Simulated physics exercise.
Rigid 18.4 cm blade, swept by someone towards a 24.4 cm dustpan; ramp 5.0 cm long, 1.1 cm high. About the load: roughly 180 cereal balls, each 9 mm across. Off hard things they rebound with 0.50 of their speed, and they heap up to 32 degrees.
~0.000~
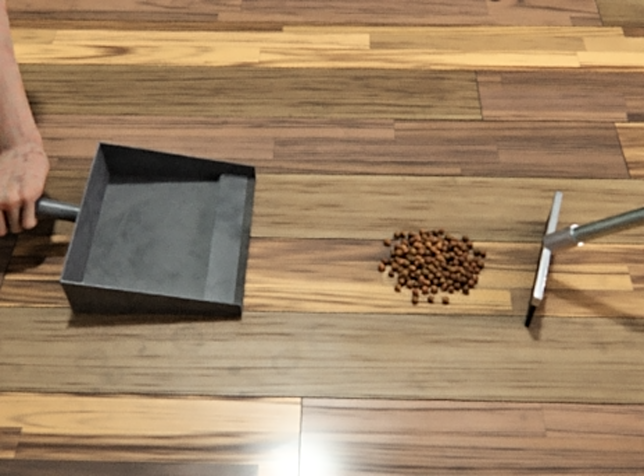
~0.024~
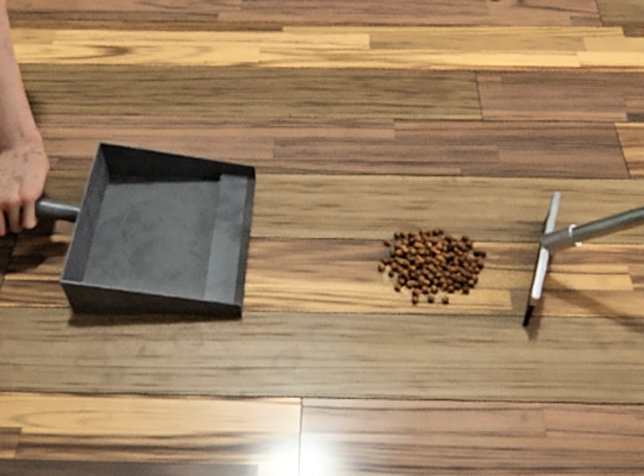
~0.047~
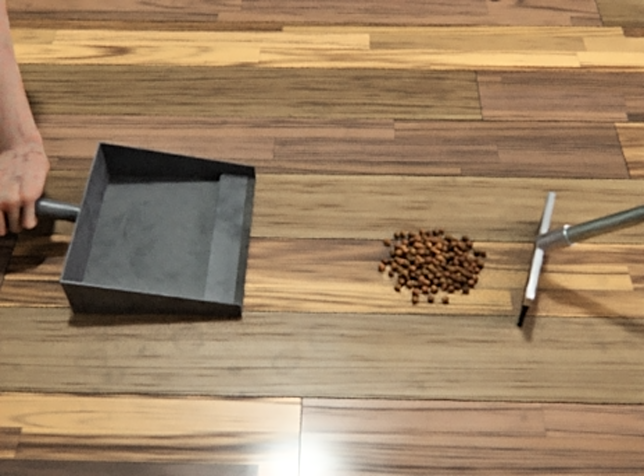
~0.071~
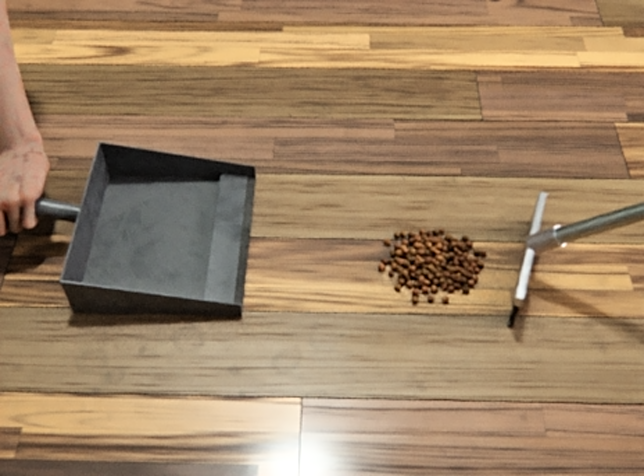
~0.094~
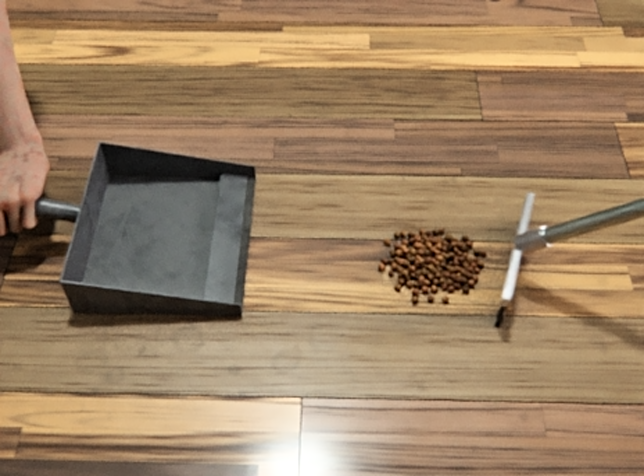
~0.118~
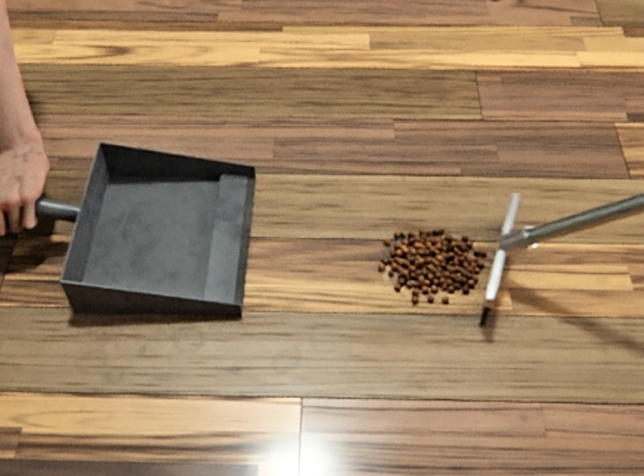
On a striped wooden floor, a blade on a pole sliding left up to a still heap of small brown balls, a hand holding a grey dustpan.
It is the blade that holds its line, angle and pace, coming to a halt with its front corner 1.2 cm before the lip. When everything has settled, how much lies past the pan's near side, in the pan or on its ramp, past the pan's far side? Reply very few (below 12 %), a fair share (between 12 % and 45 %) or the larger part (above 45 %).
Near side - very few; pan - a fair share; far side - very few.
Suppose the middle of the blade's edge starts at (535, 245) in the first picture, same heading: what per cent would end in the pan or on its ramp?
About 35 per cent.
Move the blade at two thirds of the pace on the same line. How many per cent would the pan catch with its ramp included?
I'd put it at close to 10 per cent.
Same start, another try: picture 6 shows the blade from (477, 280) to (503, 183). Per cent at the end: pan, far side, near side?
Pan: 35, far side: 20, near side: 5.
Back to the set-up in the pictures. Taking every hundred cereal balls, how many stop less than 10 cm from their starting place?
I'd say about 0 per cent.
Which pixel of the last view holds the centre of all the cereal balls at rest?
At about (257, 245).
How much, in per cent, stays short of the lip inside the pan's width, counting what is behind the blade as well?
About 70 %.
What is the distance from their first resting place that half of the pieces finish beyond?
Roughly 26 cm.
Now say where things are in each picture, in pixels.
The first picture shows blade from (536, 301) to (557, 200), moved 0.0 cm, 0 of the pieces shifted so far; middle of the pieces at (432, 261); pan at (157, 240).
The second picture shows blade from (534, 301) to (555, 200), moved 0.2 cm, 0 of the pieces shifted so far; middle of the pieces at (432, 261).
The third picture shows blade from (528, 301) to (550, 200), moved 1.0 cm, 0 of the pieces shifted so far; middle of the pieces at (432, 261).
The fourth picture shows blade from (518, 301) to (541, 200), moved 2.2 cm, 0 of the pieces shifted so far; middle of the pieces at (432, 261).
The fifth picture shows blade from (505, 302) to (529, 201), moved 3.8 cm, 0 of the pieces shifted so far; middle of the pieces at (432, 261).
The sixth picture shows blade from (489, 302) to (514, 201), moved 5.9 cm, 0 of the pieces shifted so far; middle of the pieces at (432, 261); pan at (157, 240). The blade's pace is about 0.87 m/s, heading 4 degrees towards the viewer's side.
Then, at 0.30 s, middle of the blade 18 cm from the lip; 0 % over the lip, far side 0 %, near side 0 %.
After 0.41 s, middle of the blade 8 cm from the lip; 0 % over the lip, far side 0 %, near side 0 %.
After 0.66 s, middle of the blade 4 cm from the lip; 25 % over the lip, far side 5 %, near side 5 %.
In the end, at 1.1 s, near side 5 %, pan 25 %, far side 5 %, in front of the lip or behind the blade 70 %.
